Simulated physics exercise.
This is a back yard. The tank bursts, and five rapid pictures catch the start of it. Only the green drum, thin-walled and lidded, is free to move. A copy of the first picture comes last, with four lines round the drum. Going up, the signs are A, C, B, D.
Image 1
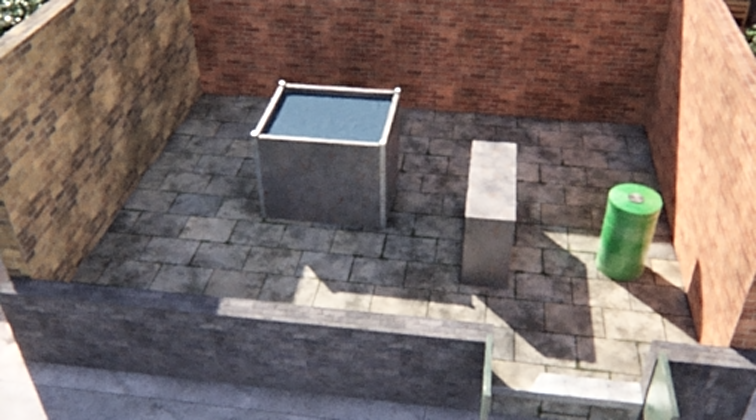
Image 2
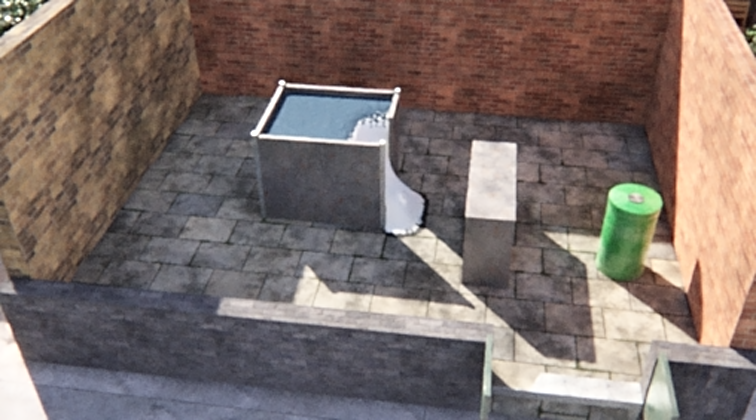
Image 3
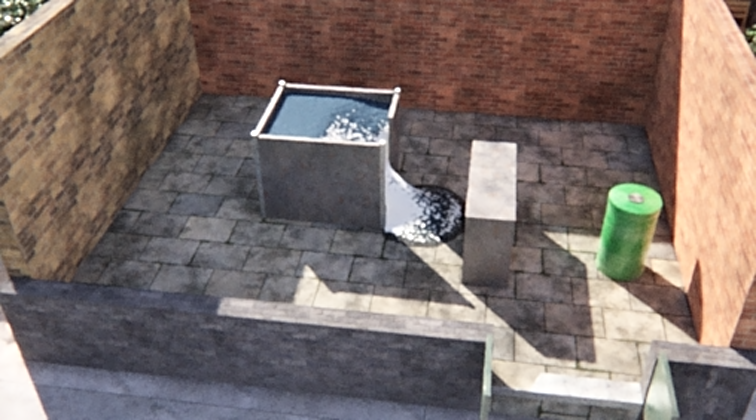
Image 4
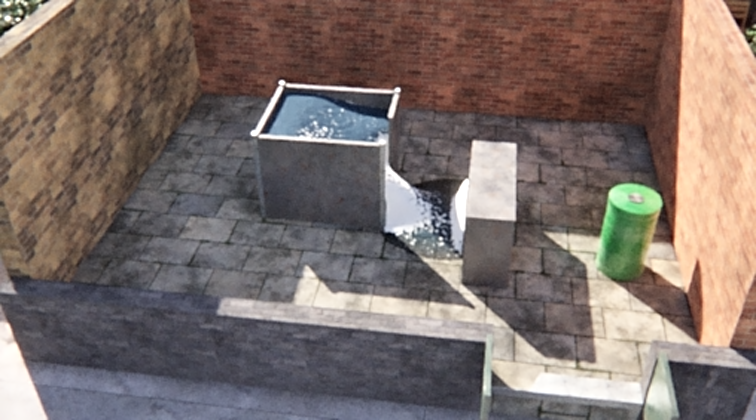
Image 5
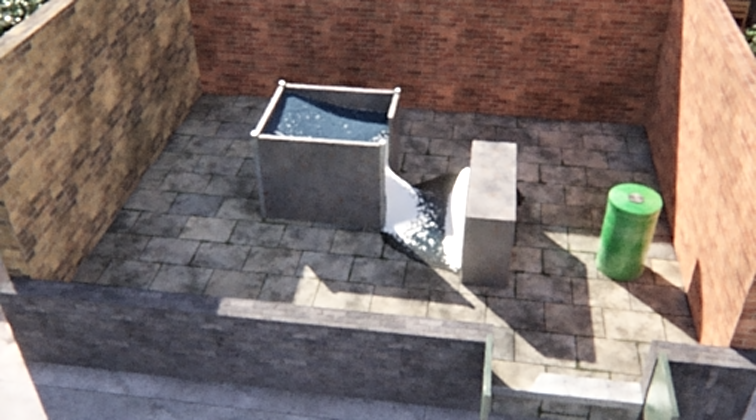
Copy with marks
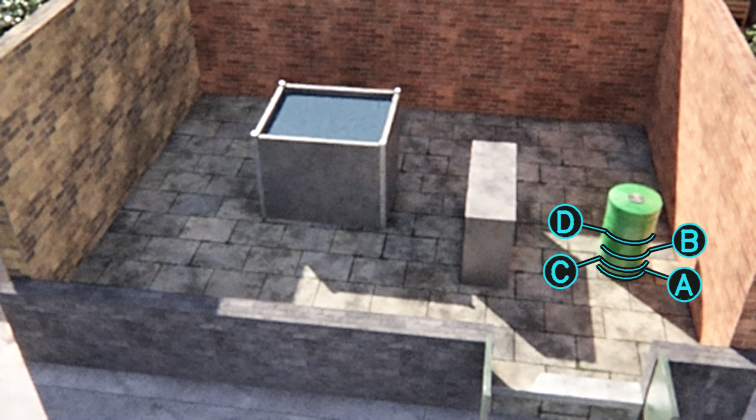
At the start, a full square tank, a gray block and a green drum stand still in a walled, paved yard. Water then pours from the tank's right side, spreads across the paving and splashes up against the block, while the tank's level drops a little and the drum stays put.
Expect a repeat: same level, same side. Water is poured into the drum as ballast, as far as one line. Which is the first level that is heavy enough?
C.
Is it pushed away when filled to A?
Yes, it does.
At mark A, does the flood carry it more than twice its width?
Yes, clearly.
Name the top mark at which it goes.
Here it is mark A.
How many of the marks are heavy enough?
Three of them.
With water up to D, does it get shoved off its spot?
No, not at all.
On the marked copy, A at (623, 278); B at (627, 258); C at (625, 270); D at (631, 243); from the bottom up A, C, B, D.
If A is chosen, it is pushed about 3 times its own width away.
If B is chosen, it does not move.
If C is chosen, it does not move.
If D is chosen, it does not move.
